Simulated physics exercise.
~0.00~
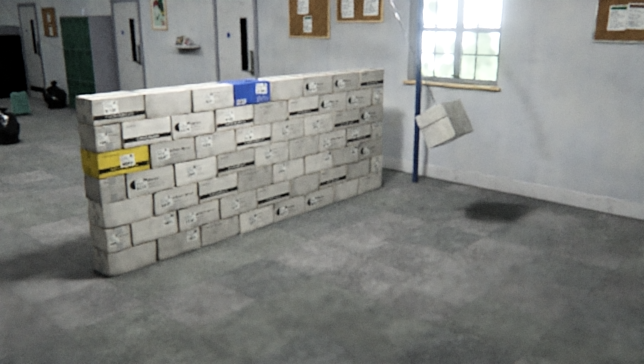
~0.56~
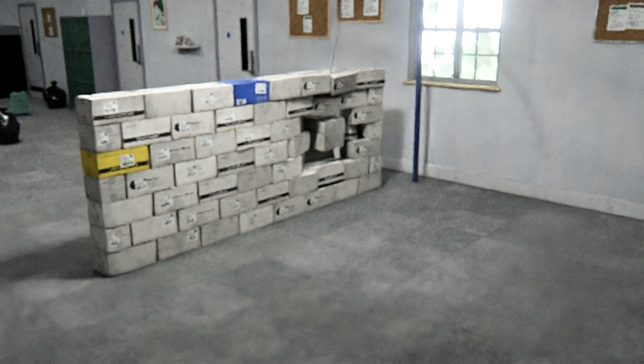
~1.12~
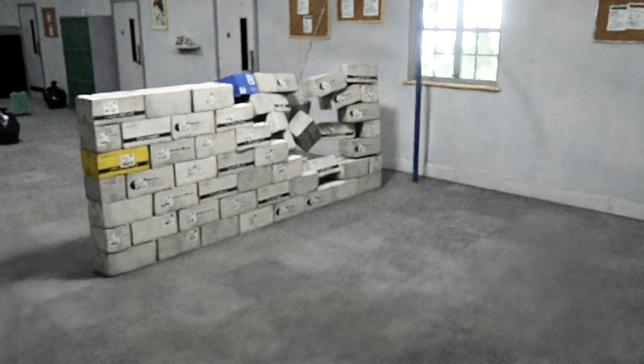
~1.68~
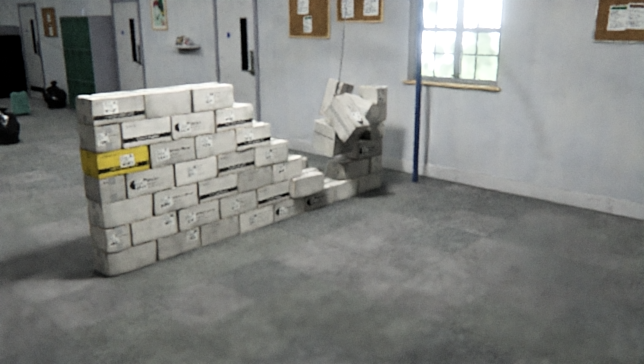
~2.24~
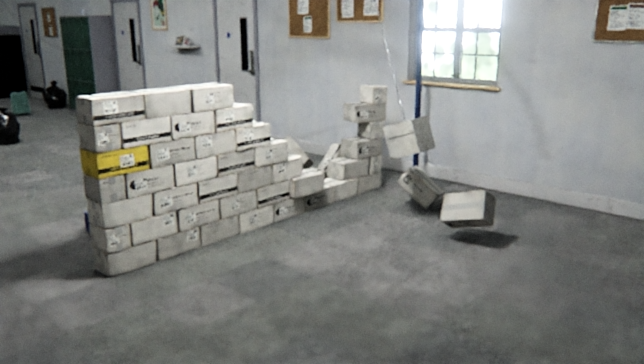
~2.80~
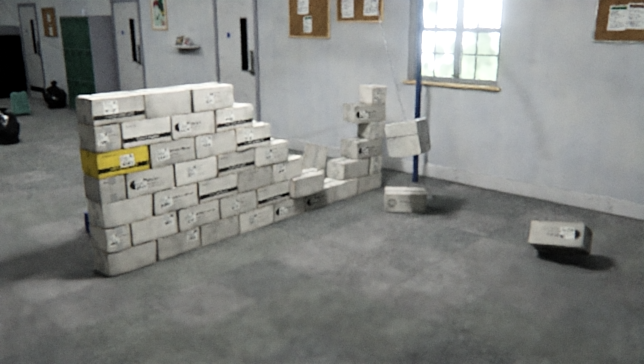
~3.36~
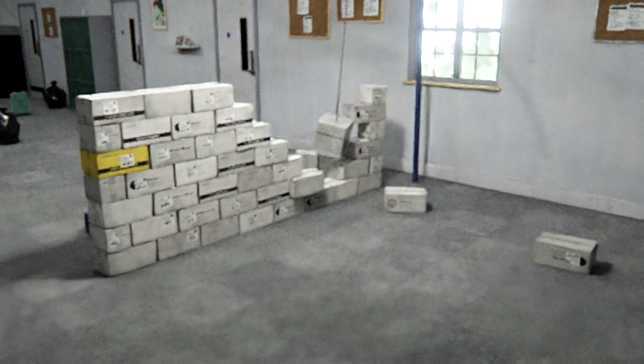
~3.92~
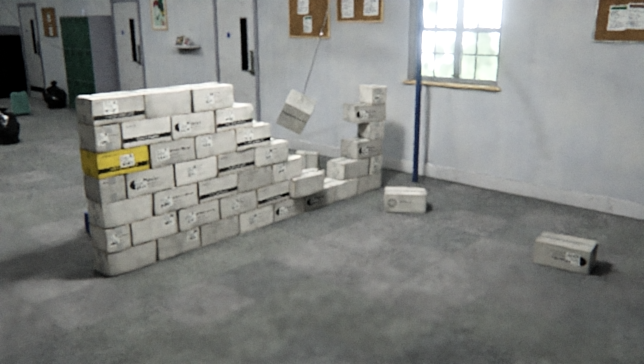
Wall of pale parcels being smashed by a box swinging on a line, its right side collapsing while the yellow parcel stays put.
